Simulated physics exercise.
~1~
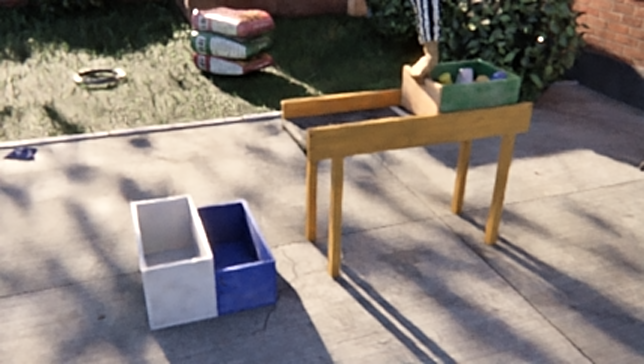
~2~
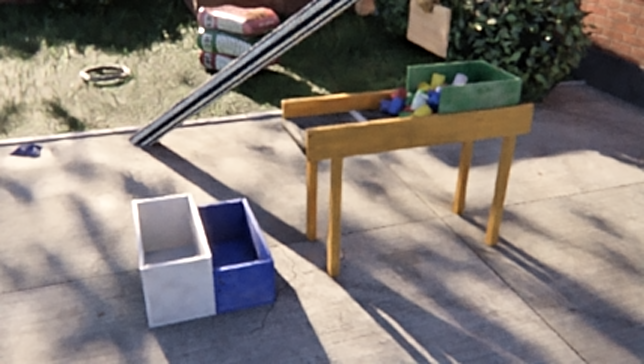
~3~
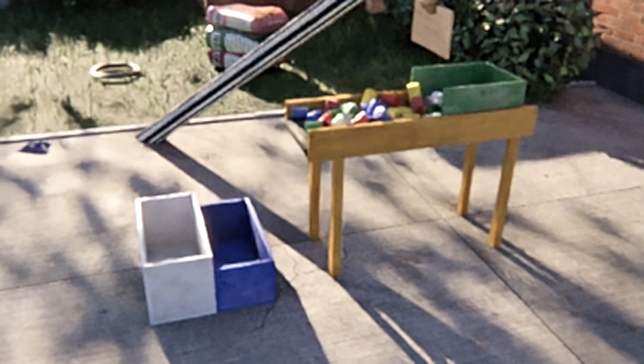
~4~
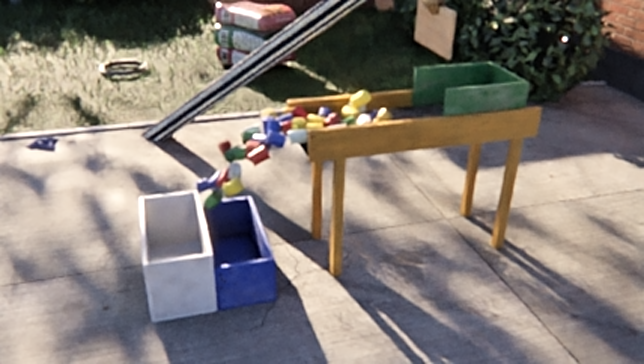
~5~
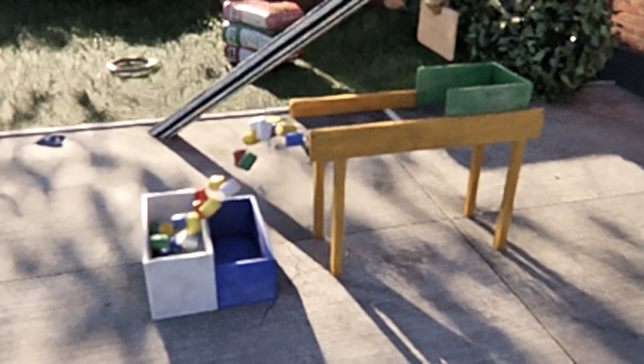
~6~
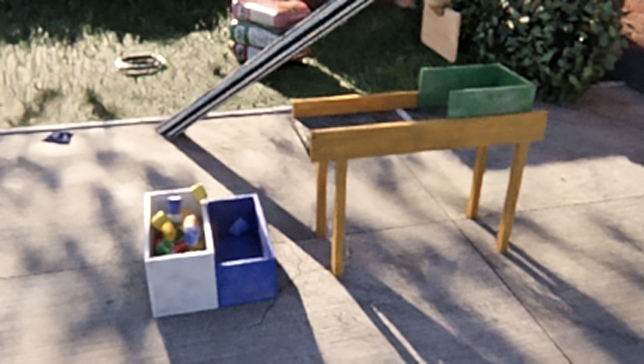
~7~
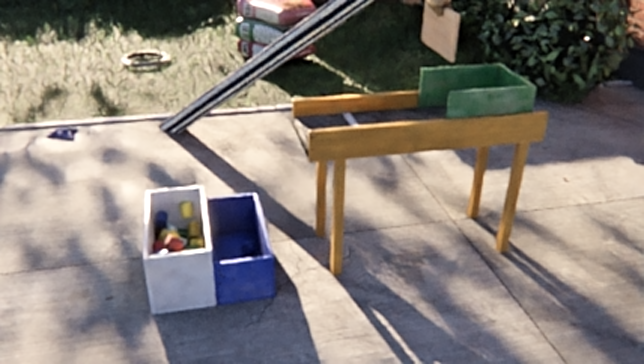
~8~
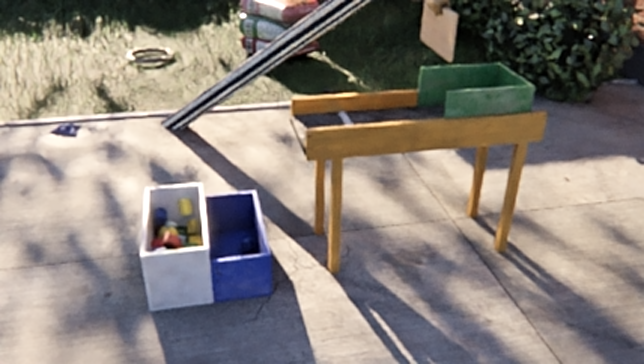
On a sunlit concrete patio beside a lawn and hedge, seen from slightly above with the view drifting gently sideways, a wooden-sided belt on legs stands at right, a green pen at its far end. A white bin and a blue bin sit side by side on the ground at lower left. A wooden gate lifts from the pen, and small colourful jars spread leftward along the belt. They pour off the left end in a tumbling stream, dropping toward the bins. Nearly all land in the white bin, while one ends in the blue bin, leaving the belt empty.
